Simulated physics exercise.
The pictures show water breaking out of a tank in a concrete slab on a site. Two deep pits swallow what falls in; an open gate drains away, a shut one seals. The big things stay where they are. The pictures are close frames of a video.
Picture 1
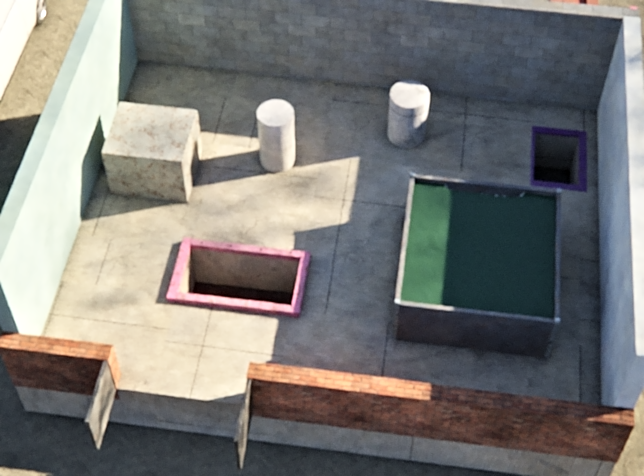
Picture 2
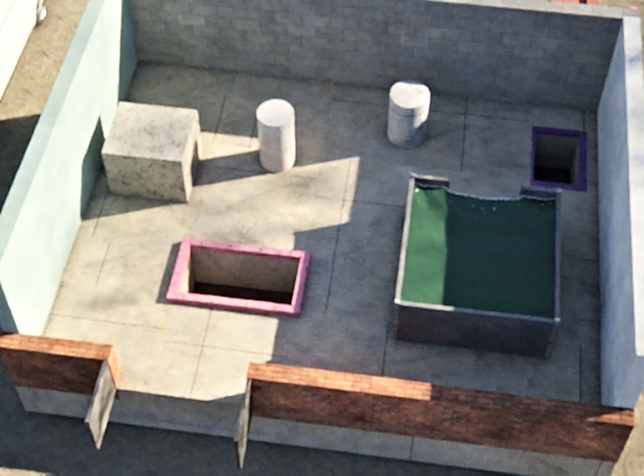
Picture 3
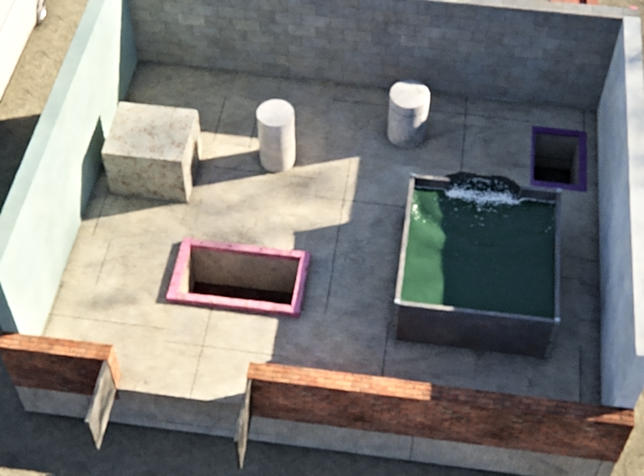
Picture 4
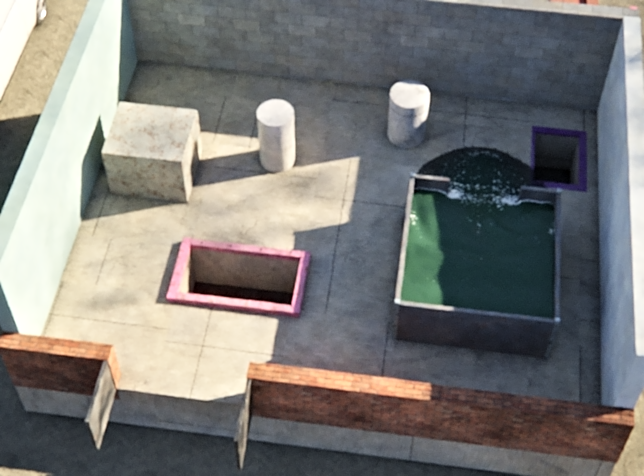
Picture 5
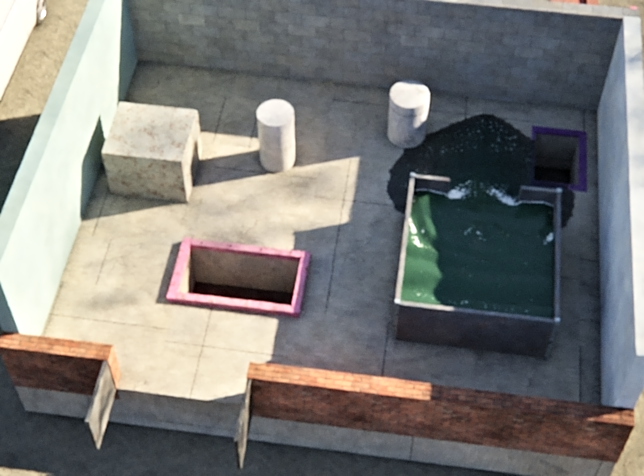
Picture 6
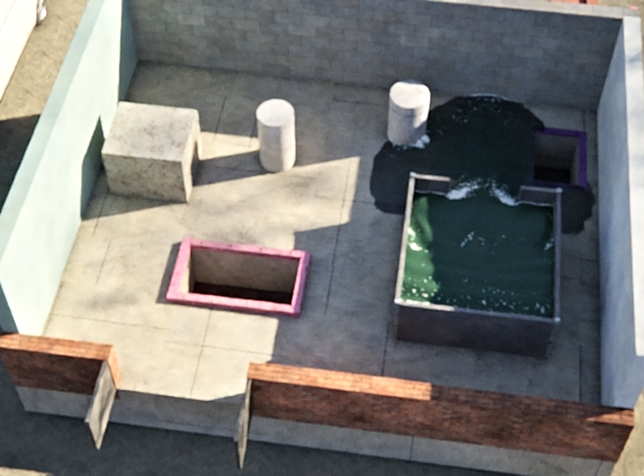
Walled concrete yard with green water bursting through a gap in the tank's far side, spreading darkly around a pale cylinder.
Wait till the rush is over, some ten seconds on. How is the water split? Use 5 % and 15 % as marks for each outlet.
The gate takes under 5 %; the pink pit takes under 5 %; the purple pit takes over 15 %.
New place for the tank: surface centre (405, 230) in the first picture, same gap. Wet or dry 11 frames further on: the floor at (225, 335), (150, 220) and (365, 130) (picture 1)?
In turn: Not flooded, no water, awash.
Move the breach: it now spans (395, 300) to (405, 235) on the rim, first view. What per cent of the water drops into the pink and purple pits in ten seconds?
Roughly, in per cent: Pink 20, purple 2.
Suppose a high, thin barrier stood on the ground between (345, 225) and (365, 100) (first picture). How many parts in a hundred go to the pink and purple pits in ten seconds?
Parts in a hundred: Pink 0, purple 45.
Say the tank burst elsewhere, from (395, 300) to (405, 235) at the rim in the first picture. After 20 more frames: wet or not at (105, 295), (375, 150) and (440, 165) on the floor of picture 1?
As listed: Wet, free of water, not flooded.
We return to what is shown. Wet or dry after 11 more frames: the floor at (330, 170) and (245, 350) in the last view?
One after the other: Covered, clear.
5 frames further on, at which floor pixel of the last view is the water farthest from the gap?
I would point to (350, 86).
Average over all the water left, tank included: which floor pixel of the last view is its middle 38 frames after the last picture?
I would point to (394, 199).
A moment on, water covers 20 % of the floor; the gate 0 %, the pink pit 0 %, the purple pit 4 %.
Next, water covers 30 % of the floor; the gate 0 %, the pink pit 0 %, the purple pit 8 %.
Then, water covers 45 % of the floor; the gate 0 %, the pink pit 0 %, the purple pit 17 %.
Later, water covers 65 % of the floor; the gate 0 %, the pink pit 0 %, the purple pit 30 %.
In the end, water covers 90 % of the floor; the gate 0 %, the pink pit 0 %, the purple pit 41 %.
